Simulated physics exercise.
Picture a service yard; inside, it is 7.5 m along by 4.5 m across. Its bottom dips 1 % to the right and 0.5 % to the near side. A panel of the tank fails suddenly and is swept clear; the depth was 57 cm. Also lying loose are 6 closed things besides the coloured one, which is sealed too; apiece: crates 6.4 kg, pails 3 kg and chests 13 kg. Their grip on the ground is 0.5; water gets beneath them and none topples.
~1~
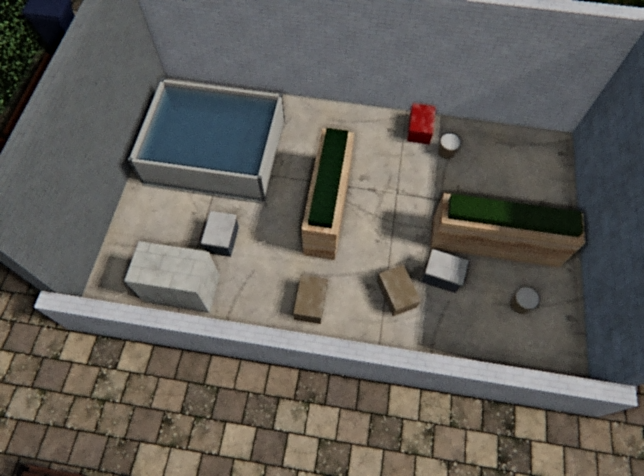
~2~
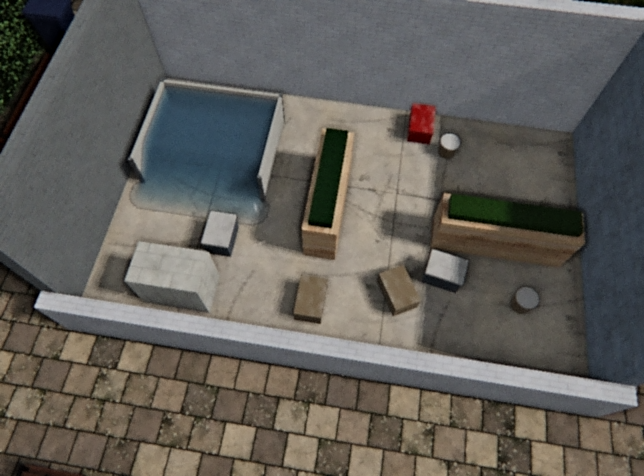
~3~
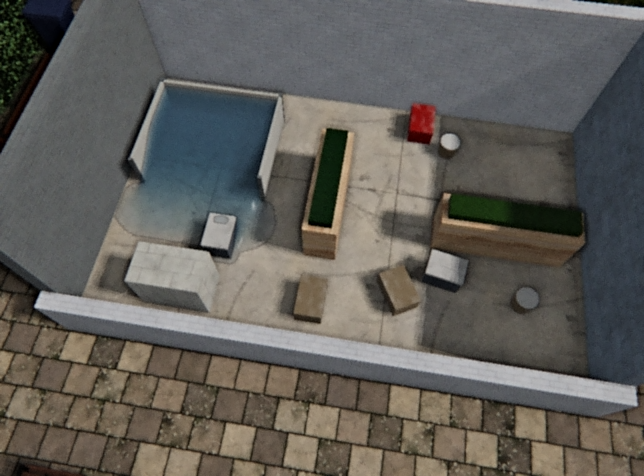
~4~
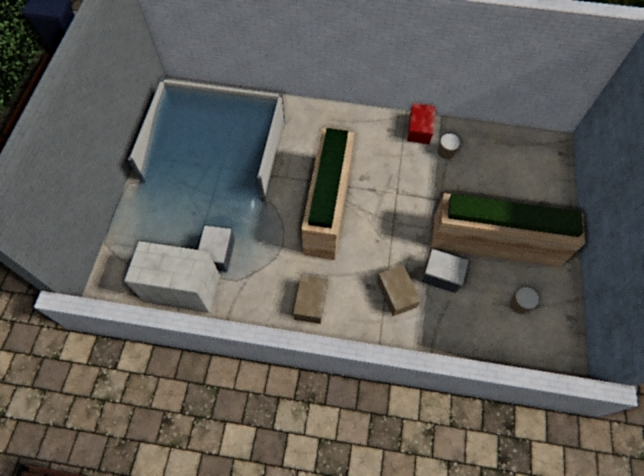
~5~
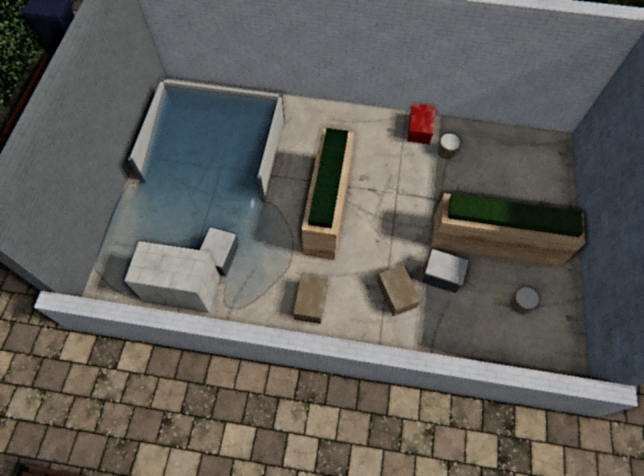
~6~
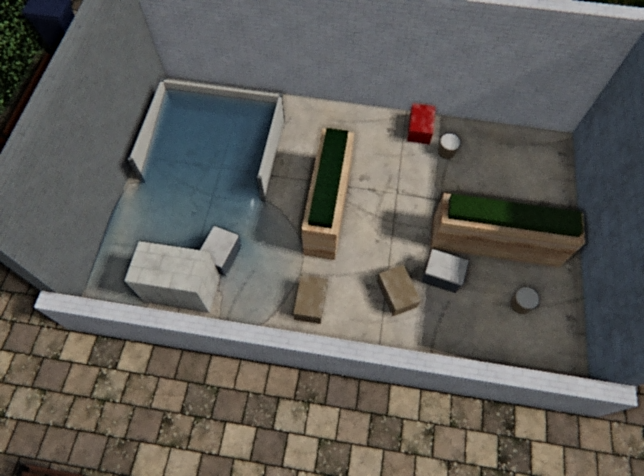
Water pours from the tank's open near side, spreads across the yard and shifts a pale box.
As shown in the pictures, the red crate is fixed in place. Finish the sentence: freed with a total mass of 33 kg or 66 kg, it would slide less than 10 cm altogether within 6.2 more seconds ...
It would do so with either mass.
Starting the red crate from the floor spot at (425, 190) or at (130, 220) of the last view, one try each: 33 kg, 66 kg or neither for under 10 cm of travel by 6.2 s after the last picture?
Respectively, first option suffices; neither option.
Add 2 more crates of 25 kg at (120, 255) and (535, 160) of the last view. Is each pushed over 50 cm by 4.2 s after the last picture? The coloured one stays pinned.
Going through them in that order, the answers are too far and not too far.
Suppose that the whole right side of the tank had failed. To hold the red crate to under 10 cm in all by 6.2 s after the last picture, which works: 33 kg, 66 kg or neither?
Result: Neither option succeeds.
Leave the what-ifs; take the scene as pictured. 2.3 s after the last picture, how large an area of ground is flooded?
Around 17 m2 of it.
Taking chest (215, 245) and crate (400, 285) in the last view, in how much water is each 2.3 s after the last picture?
Some 9 cm at the first, some 9 cm at the second.
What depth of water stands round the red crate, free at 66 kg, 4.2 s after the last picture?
Something like 1 centimetres.
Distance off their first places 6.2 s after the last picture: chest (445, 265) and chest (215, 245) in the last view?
Shift from start, in order: 200 cm; 450 cm.
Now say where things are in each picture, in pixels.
The first frame shows the red crate at (423, 118), on the bottom; 3.3 m2 under water; 0 of 7 have shifted.
The second frame shows the red crate at (423, 118), on the bottom; water covers 4.3 m2; 0 of 7 have shifted.
The third frame shows the red crate at (423, 118) rests on the ground; water covers 5.5 m2; 0 of 7 have shifted.
The fourth frame shows the red crate at (423, 118) rests on the ground; 6.8 m2 under water; 1 of 7 have shifted.
The fifth frame shows the red crate at (423, 118) rests on the ground; 7.8 m2 under water; 1 of 7 have shifted.
The sixth frame shows the red crate at (423, 118), on the bottom; 8.8 m2 under water; 1 of 7 have shifted.
Then, 0.6 s after the last picture the red crate would be 0 cm from its start with 33 kg and 0 cm from its start with 66 kg; 0 cm of water round it then.
Then, 2.3 s after the last picture the red crate would be 0 cm from its start with 33 kg and 0 cm from its start with 66 kg; 0 cm of water round it then.
Then, 4.2 s after the last picture the red crate would be 0 cm from its start with 33 kg and 0 cm from its start with 66 kg; 1 cm of water round it then.
Then, 6.2 s after the last picture the red crate would be 0 cm from its start with 33 kg and 0 cm from its start with 66 kg; 8 cm of water round it then.
